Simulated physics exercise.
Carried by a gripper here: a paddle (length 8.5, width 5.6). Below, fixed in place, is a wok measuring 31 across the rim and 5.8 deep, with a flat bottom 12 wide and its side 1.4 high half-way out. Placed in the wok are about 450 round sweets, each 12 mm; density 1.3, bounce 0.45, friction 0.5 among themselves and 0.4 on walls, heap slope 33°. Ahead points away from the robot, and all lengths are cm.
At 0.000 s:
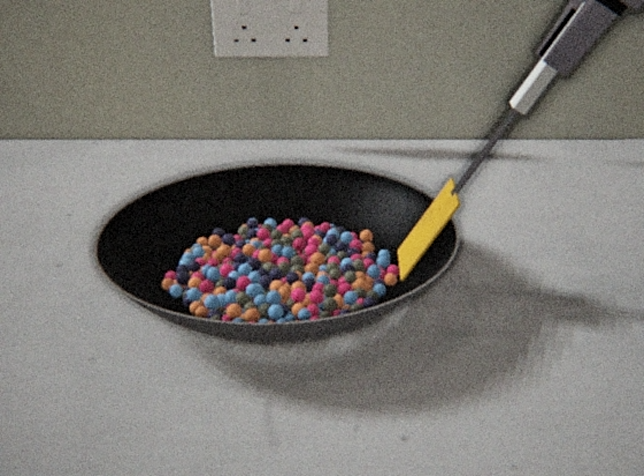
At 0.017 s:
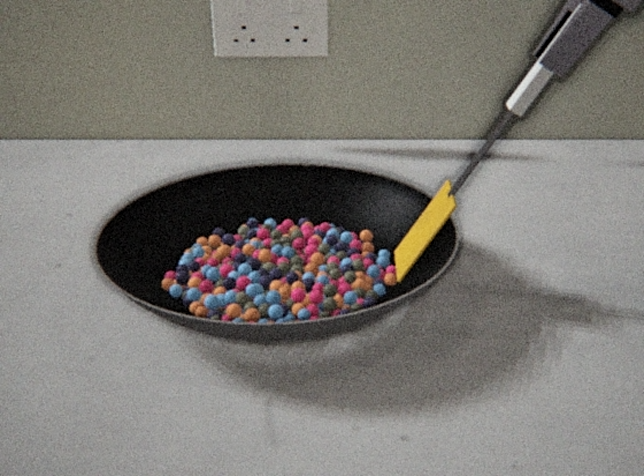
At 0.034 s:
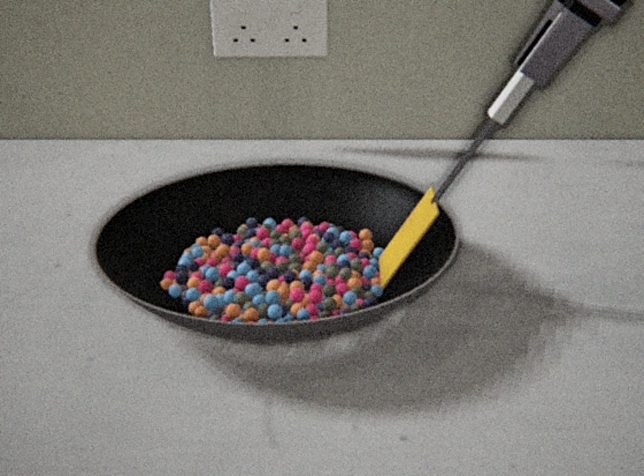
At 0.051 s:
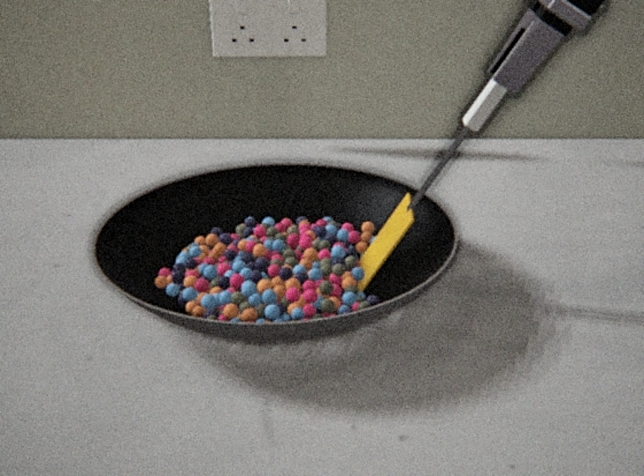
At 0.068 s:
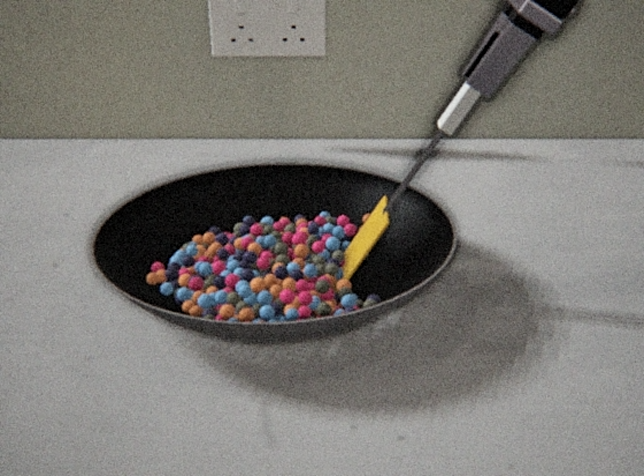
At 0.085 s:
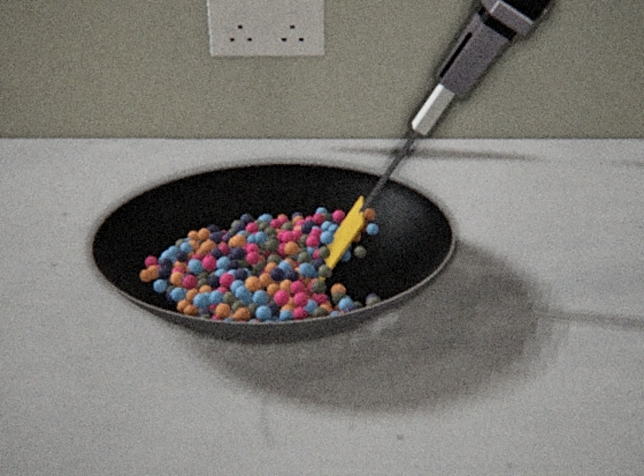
Yellow paddle on a gripper moving left through a black wok, pushing colourful round sweets leftward as a few slip behind it.
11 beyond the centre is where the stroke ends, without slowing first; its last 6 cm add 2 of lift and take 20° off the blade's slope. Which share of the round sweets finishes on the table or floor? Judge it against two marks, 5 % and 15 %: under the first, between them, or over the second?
Over the second, so above 15 %.
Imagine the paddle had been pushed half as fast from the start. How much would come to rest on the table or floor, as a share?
5 per cent, about.
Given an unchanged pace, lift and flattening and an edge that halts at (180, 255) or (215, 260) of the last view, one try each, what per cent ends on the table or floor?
I'd say some 5 per cent, then some 0 per cent.
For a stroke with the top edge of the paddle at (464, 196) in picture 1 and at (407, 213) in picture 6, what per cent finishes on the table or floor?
Near 10 in a hundred.
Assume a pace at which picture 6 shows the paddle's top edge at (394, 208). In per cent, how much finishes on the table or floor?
Share: Roughly 10 %.
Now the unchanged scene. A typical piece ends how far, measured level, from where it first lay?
Some 4 cm.
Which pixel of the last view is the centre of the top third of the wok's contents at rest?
Somewhere near (209, 274) in the last picture.
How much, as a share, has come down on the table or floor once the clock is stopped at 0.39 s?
Estimate: About 10 percent.
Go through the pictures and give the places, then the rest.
In the first picture, paddle top edge at (456, 191), sloping 58°; upper third of the load around (284, 265), from x 170 to 395, top at y 225; 446 in the wok.
In the second picture, paddle top edge at (452, 193), sloping 58°; upper third of the load around (283, 265), from x 170 to 390, top at y 225.
In the third picture, paddle top edge at (435, 200), sloping 58°; upper third of the load around (283, 265), from x 165 to 380, top at y 225.
In the fourth picture, paddle top edge at (411, 206), sloping 58°; upper third of the load around (282, 264), from x 160 to 375, top at y 225.
In the fifth picture, paddle top edge at (387, 209), sloping 58°; upper third of the load around (276, 262), from x 155 to 375, top at y 215.
In the sixth picture, paddle top edge at (363, 209), sloping 58°; upper third of the load around (269, 257), from x 145 to 375, top at y 215; 446 in the wok.
After 0.13 s, sloping 58°, highest piece 6 above the table; 446 in the wok.
After 0.17 s, sloping 53°, highest piece 6 above the table; 446 in the wok.
After 0.39 s, sloping 38°, highest piece 10 above the table; 358 in the wok, 38 on the table or floor, 50 on the blade or in flight.
After 1.44 s, sloping 38°, highest piece 4 above the table; 358 in the wok, 88 on the table or floor.
At rest, 358 in the wok, 88 on the table or floor. That is 20 % on the table or floor.
